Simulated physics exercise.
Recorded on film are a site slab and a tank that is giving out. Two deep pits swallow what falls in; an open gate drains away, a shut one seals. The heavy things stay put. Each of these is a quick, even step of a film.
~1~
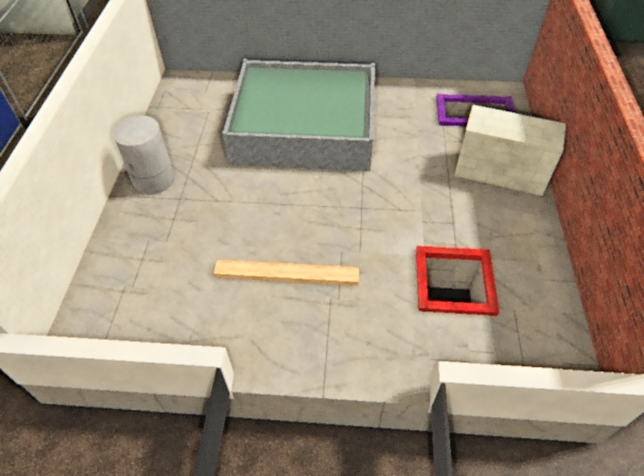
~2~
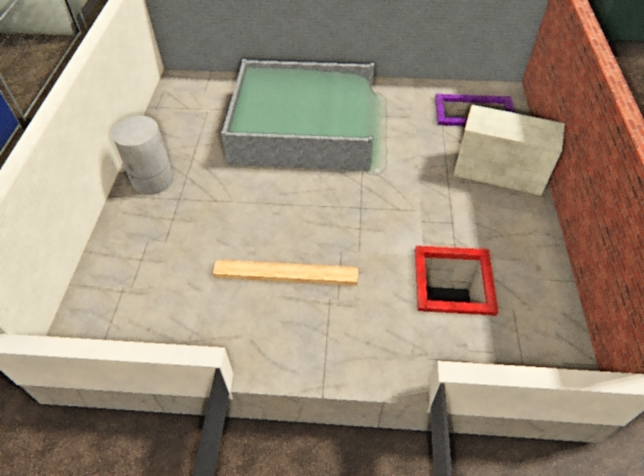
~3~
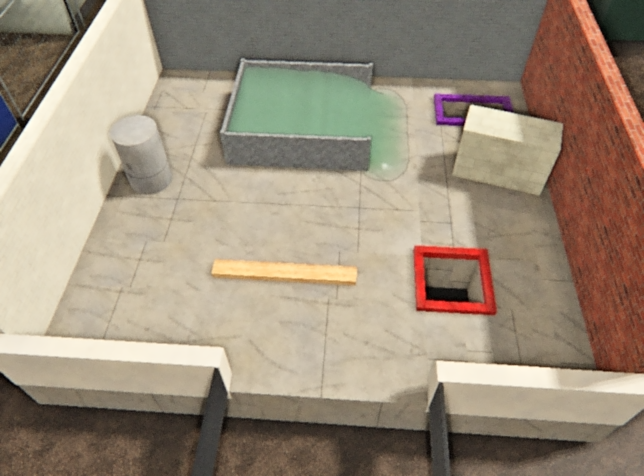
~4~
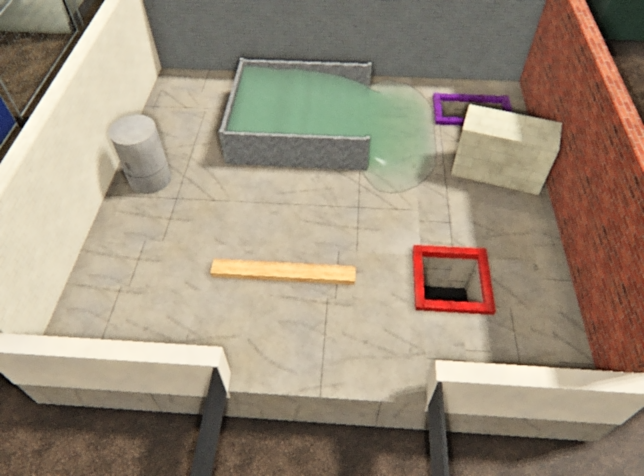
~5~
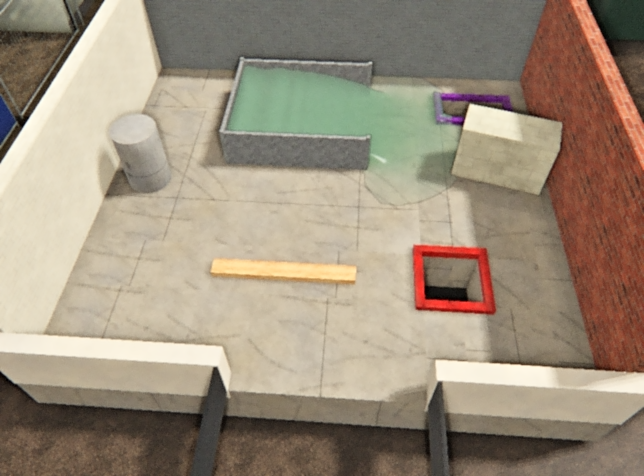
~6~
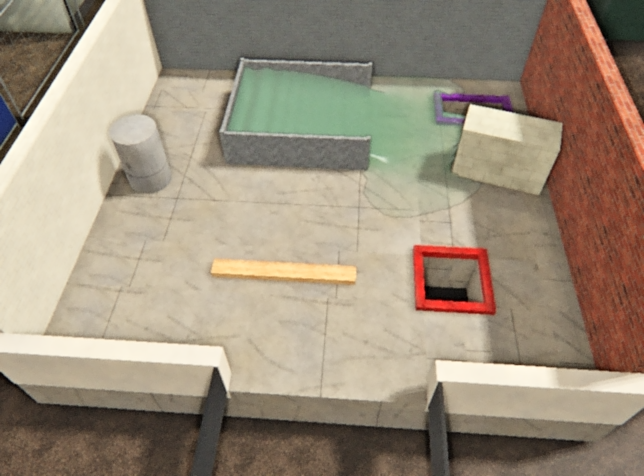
At the start, green water sits still in a grey tank on a walled slab, with a cylinder, a plank, a pale block and red- and purple-edged pits around it. Water then pours from the tank's right side and fans across the floor, reaching the purple edging and the block.
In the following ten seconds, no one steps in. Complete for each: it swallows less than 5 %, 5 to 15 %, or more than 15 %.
Completed: The gate swallows less than 5 %; the purple pit swallows more than 15 %; the red pit swallows less than 5 %.
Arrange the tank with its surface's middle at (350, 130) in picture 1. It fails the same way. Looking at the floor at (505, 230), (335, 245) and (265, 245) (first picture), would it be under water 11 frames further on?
Well, first one got wet, second one stays dry, third one stays dry.
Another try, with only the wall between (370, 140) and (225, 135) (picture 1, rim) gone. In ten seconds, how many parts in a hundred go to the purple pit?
For purple, roughly 0 in a hundred.
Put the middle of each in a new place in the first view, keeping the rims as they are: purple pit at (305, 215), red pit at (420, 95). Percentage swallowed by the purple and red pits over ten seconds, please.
Estimated shares - purple: 0 %; red: 25 %.
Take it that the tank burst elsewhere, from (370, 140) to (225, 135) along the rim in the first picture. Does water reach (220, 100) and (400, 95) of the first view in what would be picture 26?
First point: Unwetted; second point: Unwetted.
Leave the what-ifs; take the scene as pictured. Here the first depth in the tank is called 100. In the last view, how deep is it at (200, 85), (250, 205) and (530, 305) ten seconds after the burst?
Respectively 4, 2 and 6 per cent.
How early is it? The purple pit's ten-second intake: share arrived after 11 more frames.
Approximately 30 in a hundred, I reckon.
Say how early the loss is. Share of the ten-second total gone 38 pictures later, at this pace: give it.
Close to 90 out of every hundred.
A moment on, water covers 20 % of the floor; the gate 0 %, the purple pit 4 %, the red pit 0 %.
Next, water covers 25 % of the floor; the gate 0 %, the purple pit 8 %, the red pit 0 %.
Then, water covers 35 % of the floor; the gate 0 %, the purple pit 18 %, the red pit 1 %.
Later, water covers 55 % of the floor; the gate 0 %, the purple pit 29 %, the red pit 2 %.
In the end, water covers 90 % of the floor; the gate 3 %, the purple pit 30 %, the red pit 2 %.
